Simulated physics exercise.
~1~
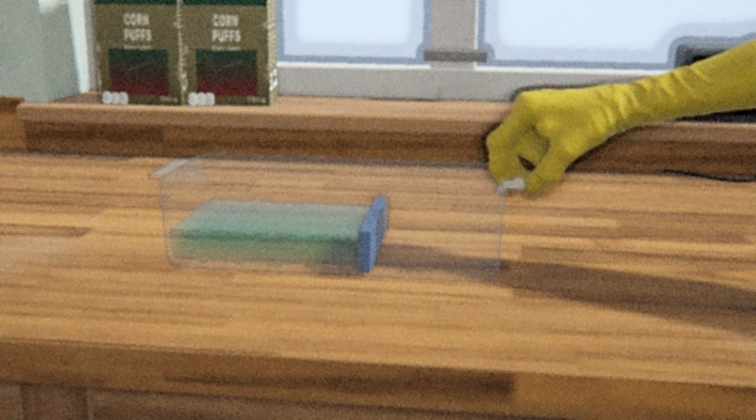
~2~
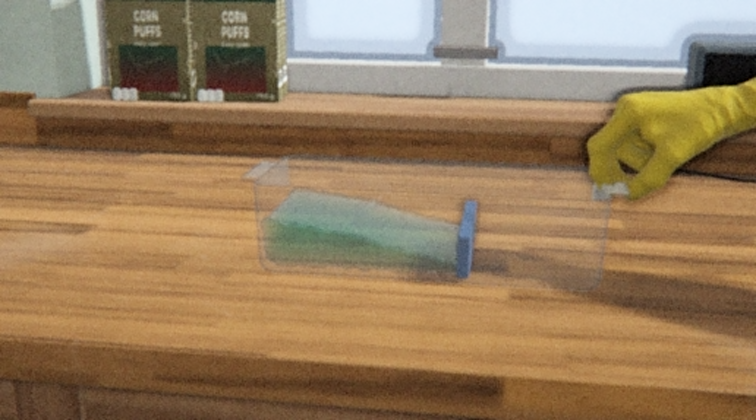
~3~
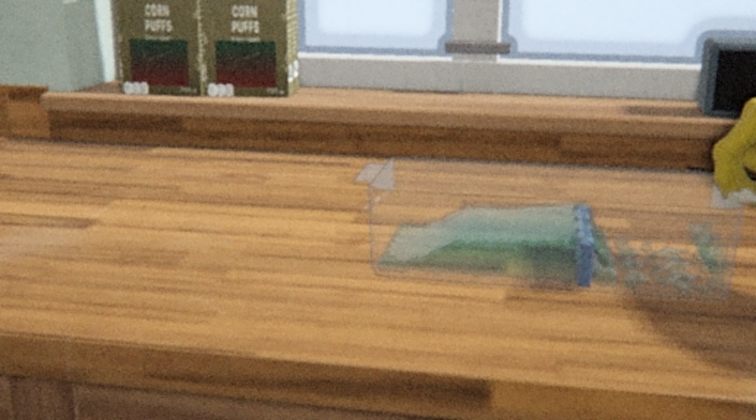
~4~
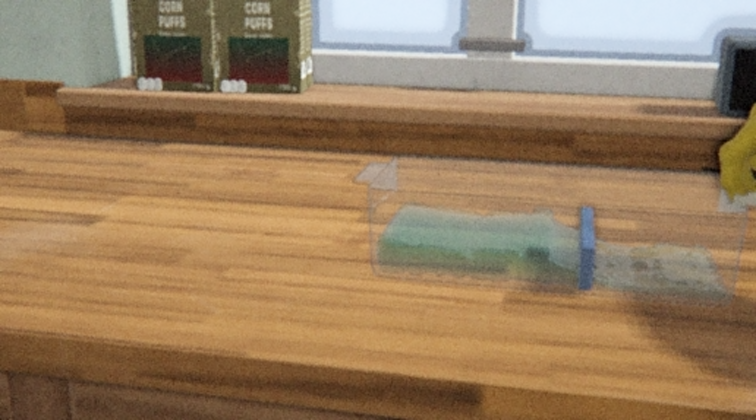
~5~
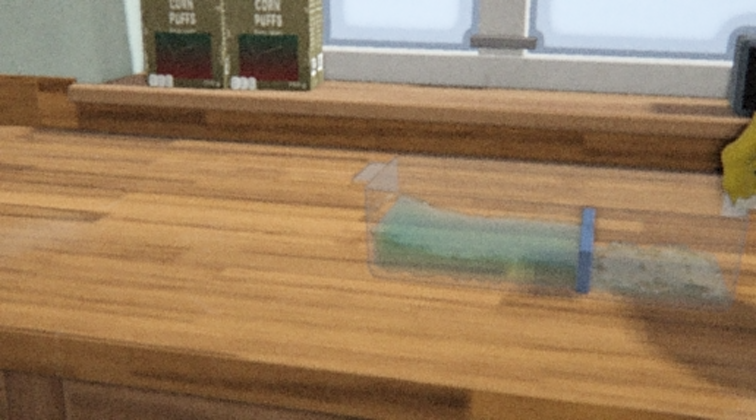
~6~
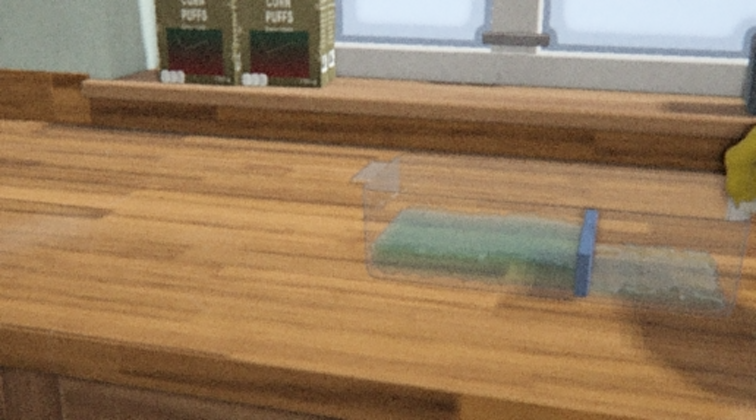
A clear tub pulled right by a yellow-gloved hand, its green water sloshing past a blue divider, some settling on the right.
